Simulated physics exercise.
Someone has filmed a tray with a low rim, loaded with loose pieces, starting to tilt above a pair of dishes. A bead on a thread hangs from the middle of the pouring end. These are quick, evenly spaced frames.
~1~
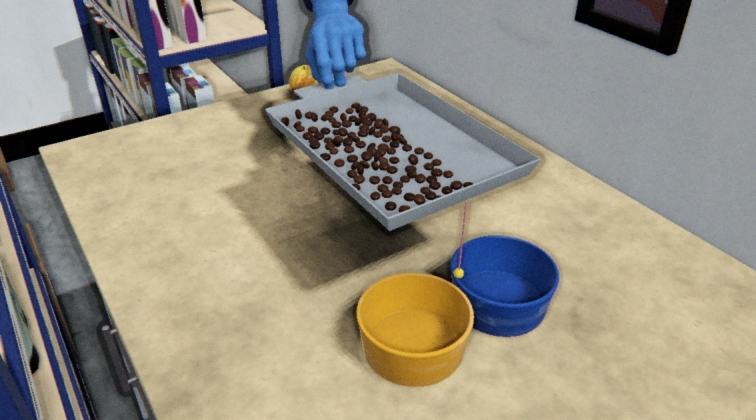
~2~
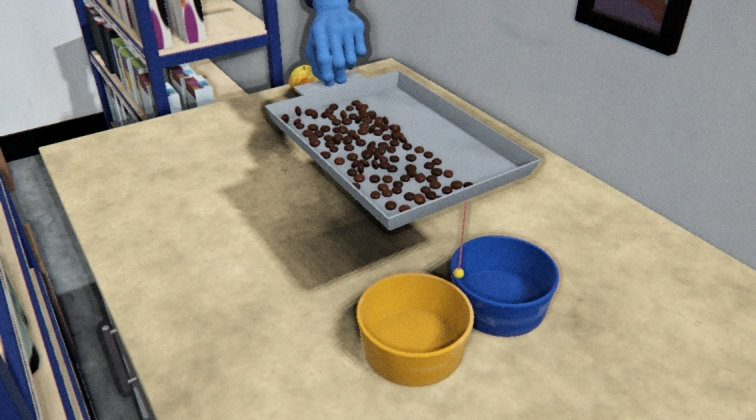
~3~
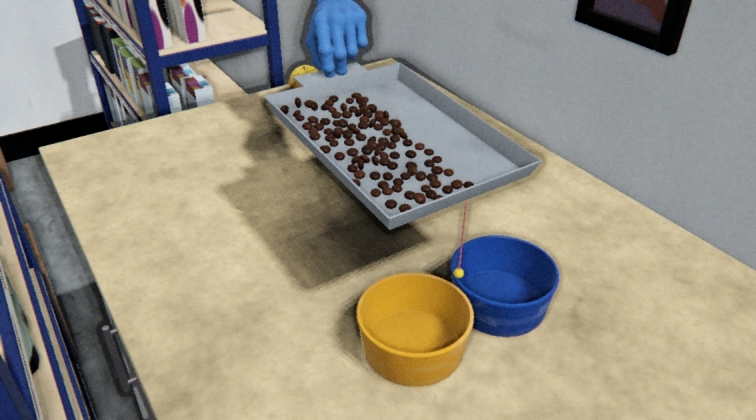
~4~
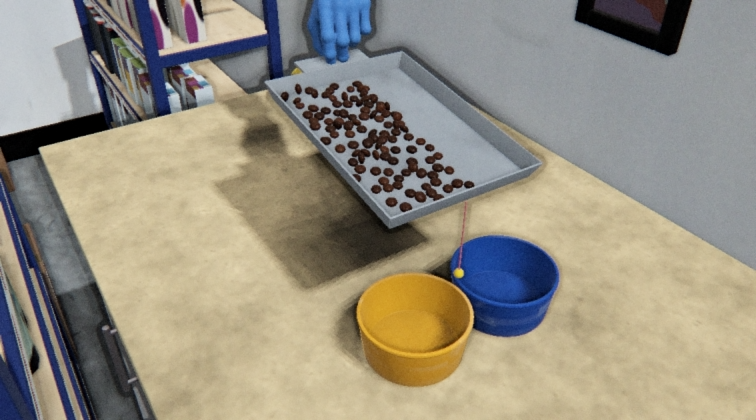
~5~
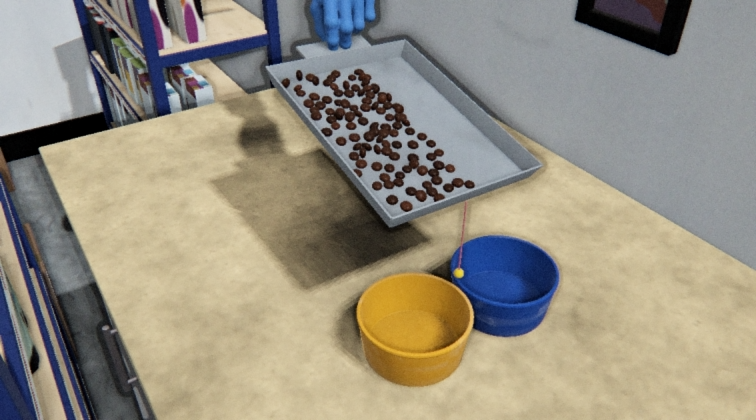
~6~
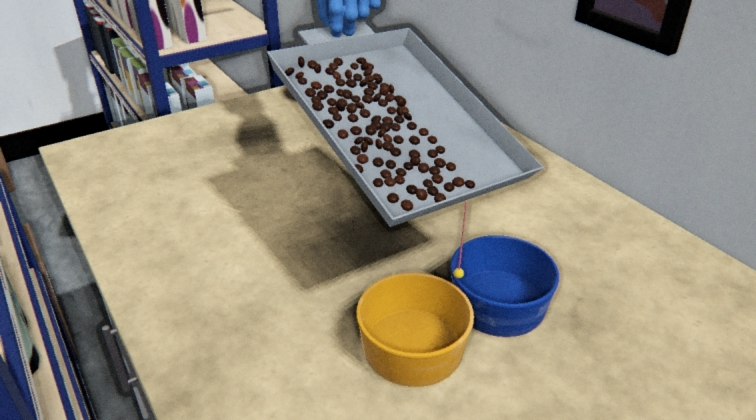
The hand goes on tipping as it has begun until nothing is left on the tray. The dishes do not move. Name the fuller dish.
More goes to the right-hand dish.
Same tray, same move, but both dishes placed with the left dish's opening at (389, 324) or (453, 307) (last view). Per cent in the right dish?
About 60 and 40 per cent.
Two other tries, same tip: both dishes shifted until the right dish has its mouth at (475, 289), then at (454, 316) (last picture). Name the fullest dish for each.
First right, then the right-hand dish.
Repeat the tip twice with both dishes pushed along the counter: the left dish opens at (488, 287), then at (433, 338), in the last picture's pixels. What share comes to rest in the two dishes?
Near 80 % and 100 %.
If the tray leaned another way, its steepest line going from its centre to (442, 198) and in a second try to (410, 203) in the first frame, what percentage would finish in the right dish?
First some 10, then 0 per cent.
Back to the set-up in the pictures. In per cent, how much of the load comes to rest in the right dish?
Roughly 60 in a hundred.
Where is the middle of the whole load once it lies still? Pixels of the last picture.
At about (506, 313).
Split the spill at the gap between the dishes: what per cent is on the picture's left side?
Near 0 %.
Soon after the last picture, tray tipped steeply; nearly all on the tray; a stray few in the air.
A little later, tray tipped past a quarter turn; about a third on the tray; a small part in the left dish; about a quarter in the right dish; a small part outside both; about a quarter in the air.
Later still, tray tipped past a quarter turn; a small part in the left dish; about half in the right dish; about a quarter outside both.
At rest, tray tipped past a quarter turn; a small part in the left dish; about half in the right dish; about a quarter outside both.
